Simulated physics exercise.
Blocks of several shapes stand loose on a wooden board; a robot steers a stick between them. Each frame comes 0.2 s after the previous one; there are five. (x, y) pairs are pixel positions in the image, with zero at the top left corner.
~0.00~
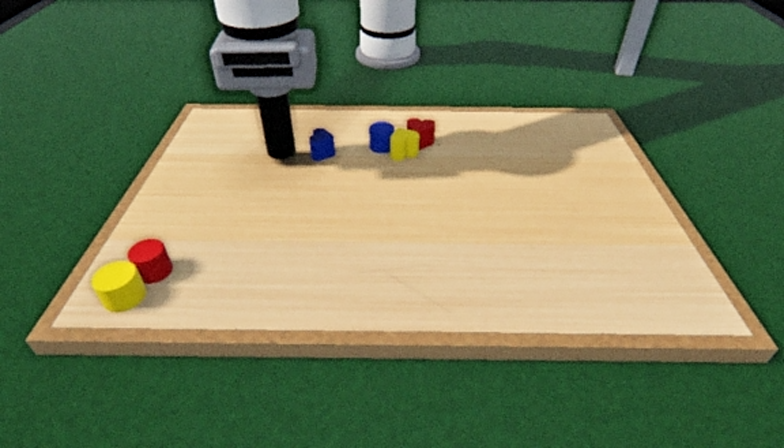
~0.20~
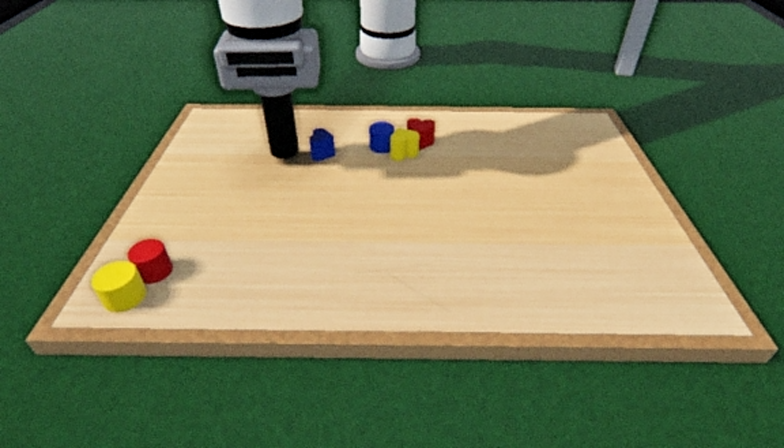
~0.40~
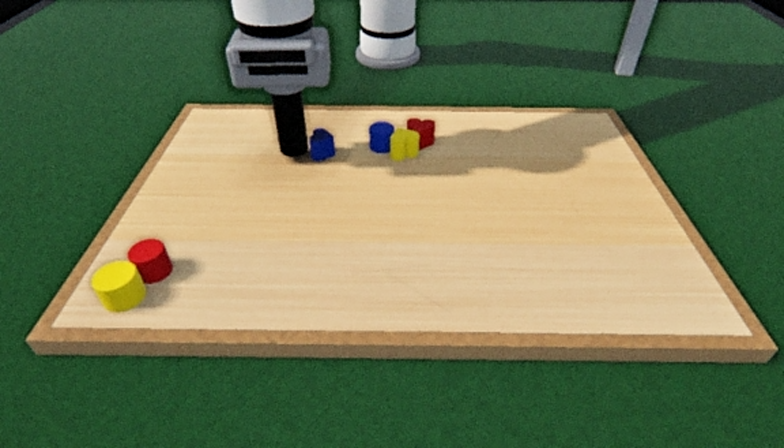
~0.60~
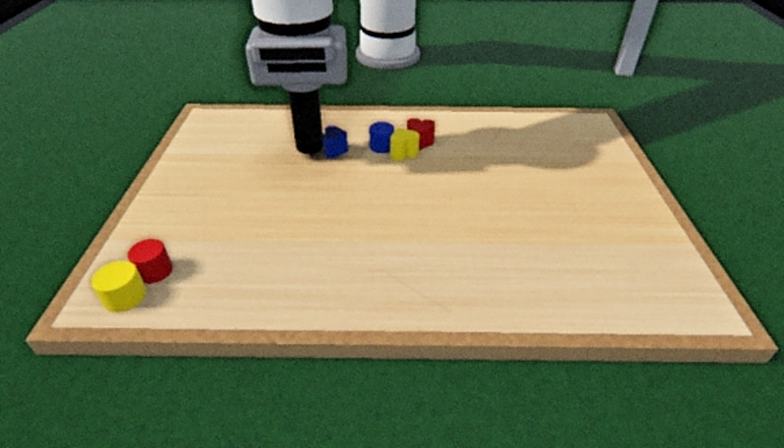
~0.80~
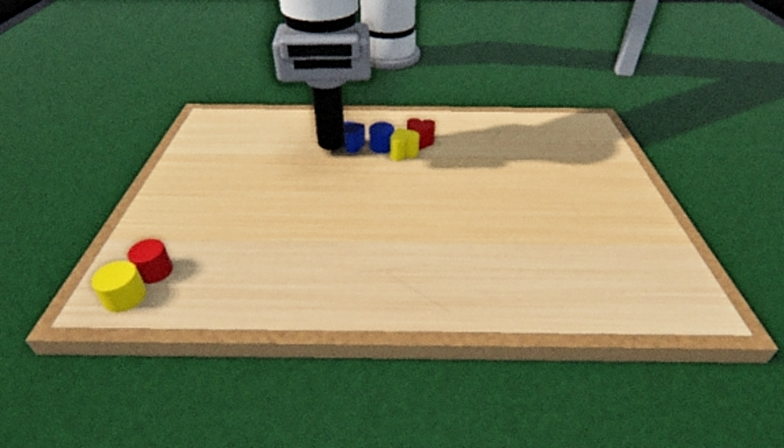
On a wooden board, a robot arm moved its black stick to the right and pushed a small blue block up next to another blue one, while the red and yellow blocks stayed still.
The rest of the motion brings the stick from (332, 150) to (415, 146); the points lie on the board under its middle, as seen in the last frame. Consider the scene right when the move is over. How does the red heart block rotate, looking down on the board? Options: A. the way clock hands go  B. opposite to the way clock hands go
A
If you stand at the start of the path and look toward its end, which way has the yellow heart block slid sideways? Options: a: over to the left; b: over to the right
It's b.
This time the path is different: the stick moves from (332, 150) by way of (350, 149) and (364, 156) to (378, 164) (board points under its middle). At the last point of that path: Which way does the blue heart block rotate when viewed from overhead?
Viewed from above: Anti-clockwise.
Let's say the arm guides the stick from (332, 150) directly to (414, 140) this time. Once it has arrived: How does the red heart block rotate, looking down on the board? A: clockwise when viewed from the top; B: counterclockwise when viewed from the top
A (clockwise when viewed from the top)
On the path given first. One third of the way, stick at (360, 142); blue heart block at (374, 120), turned 30° anticlockwise; blue circular block at (396, 124); yellow heart block at (408, 135), turned 25° clockwise.
Two thirds of the way, stick at (388, 140); blue heart block at (379, 116), turned 75° anticlockwise; blue circular block at (408, 119); yellow heart block at (409, 135), turned 25° clockwise; red heart block at (433, 124), turned 25° clockwise.
At the end, stick at (416, 139); blue heart block at (379, 116), turned 75° anticlockwise; blue circular block at (423, 114); yellow heart block at (426, 139), turned 55° clockwise; red heart block at (442, 122), turned 75° clockwise.
